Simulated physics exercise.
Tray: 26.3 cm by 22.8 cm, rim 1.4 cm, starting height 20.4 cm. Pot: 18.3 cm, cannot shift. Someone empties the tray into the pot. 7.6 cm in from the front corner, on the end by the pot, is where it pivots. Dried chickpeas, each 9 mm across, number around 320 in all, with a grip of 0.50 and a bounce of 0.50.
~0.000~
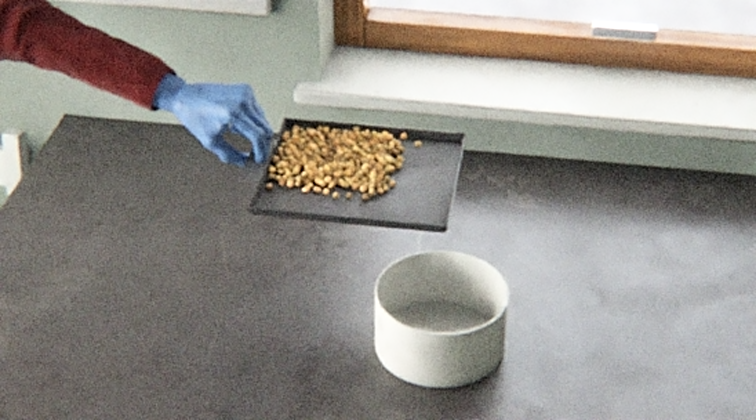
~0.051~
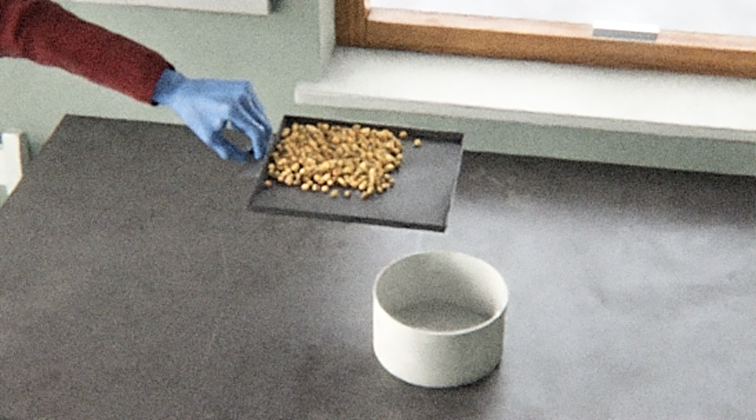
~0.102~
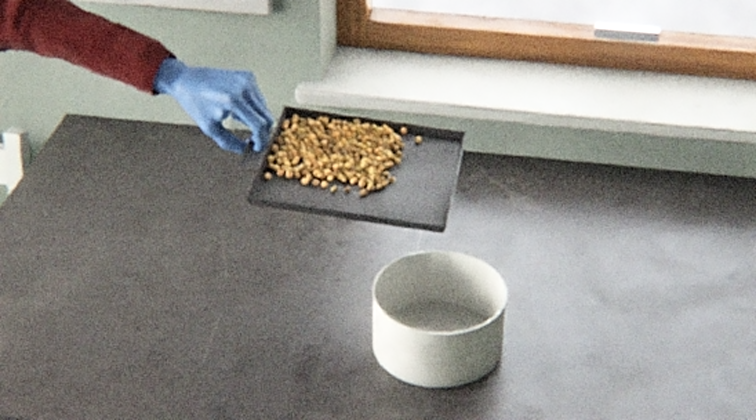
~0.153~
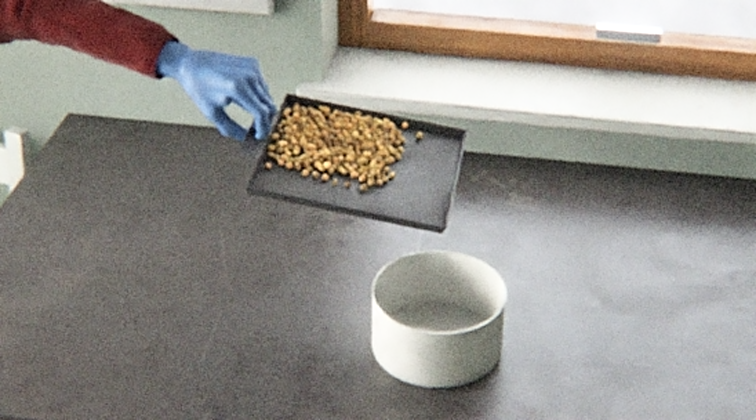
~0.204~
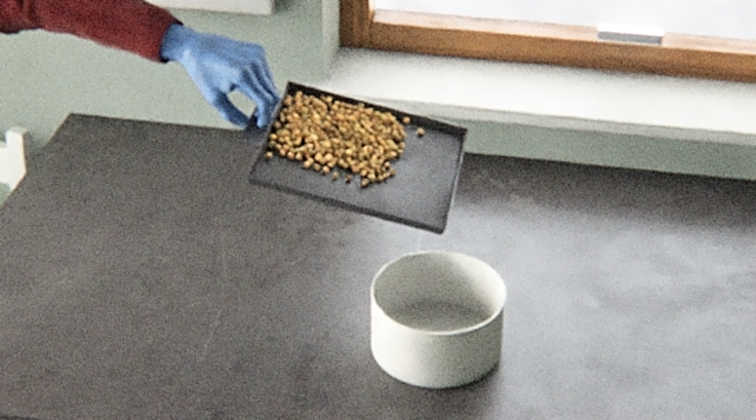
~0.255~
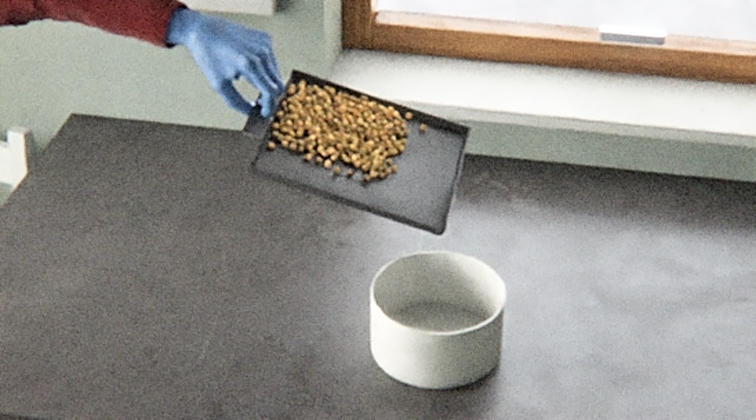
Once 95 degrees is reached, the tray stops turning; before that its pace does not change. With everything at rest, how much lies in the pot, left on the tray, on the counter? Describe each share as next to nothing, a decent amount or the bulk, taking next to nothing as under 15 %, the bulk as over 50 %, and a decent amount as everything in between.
Pot - the bulk; left on the tray - next to nothing; counter - a decent amount.
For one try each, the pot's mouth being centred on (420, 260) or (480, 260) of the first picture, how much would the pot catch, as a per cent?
Spot one: Some 25 per cent; spot two: Some 65 per cent.
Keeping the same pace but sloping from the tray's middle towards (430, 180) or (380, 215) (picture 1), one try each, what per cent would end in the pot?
I'd put it at about 15 per cent for the first tilt and about 70 per cent for the second.
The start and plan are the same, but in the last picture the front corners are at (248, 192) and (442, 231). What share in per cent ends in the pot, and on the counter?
Final per cent - pot 90, counter 10.
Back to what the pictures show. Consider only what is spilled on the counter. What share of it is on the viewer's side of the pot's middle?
About 20 percent of the spill.
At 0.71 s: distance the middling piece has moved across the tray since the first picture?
About 15 cm.
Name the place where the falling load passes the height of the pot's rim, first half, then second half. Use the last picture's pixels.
Early: About (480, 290); late: About (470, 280).
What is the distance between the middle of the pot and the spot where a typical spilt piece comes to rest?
18 cm.
Then, at 0.71 s, tilt 54 degrees; the tray holds 100 %, the pot 0 %.
After 1.02 s, tilt 79 degrees; the tray holds 50 %, the pot 30 %.
Then, at 1.42 s, tilt 95 degrees; the tray holds 5 %, the pot 50 %.
In the end, at 2.2 s, pot 70 %, tray 0 %, counter 30 %.
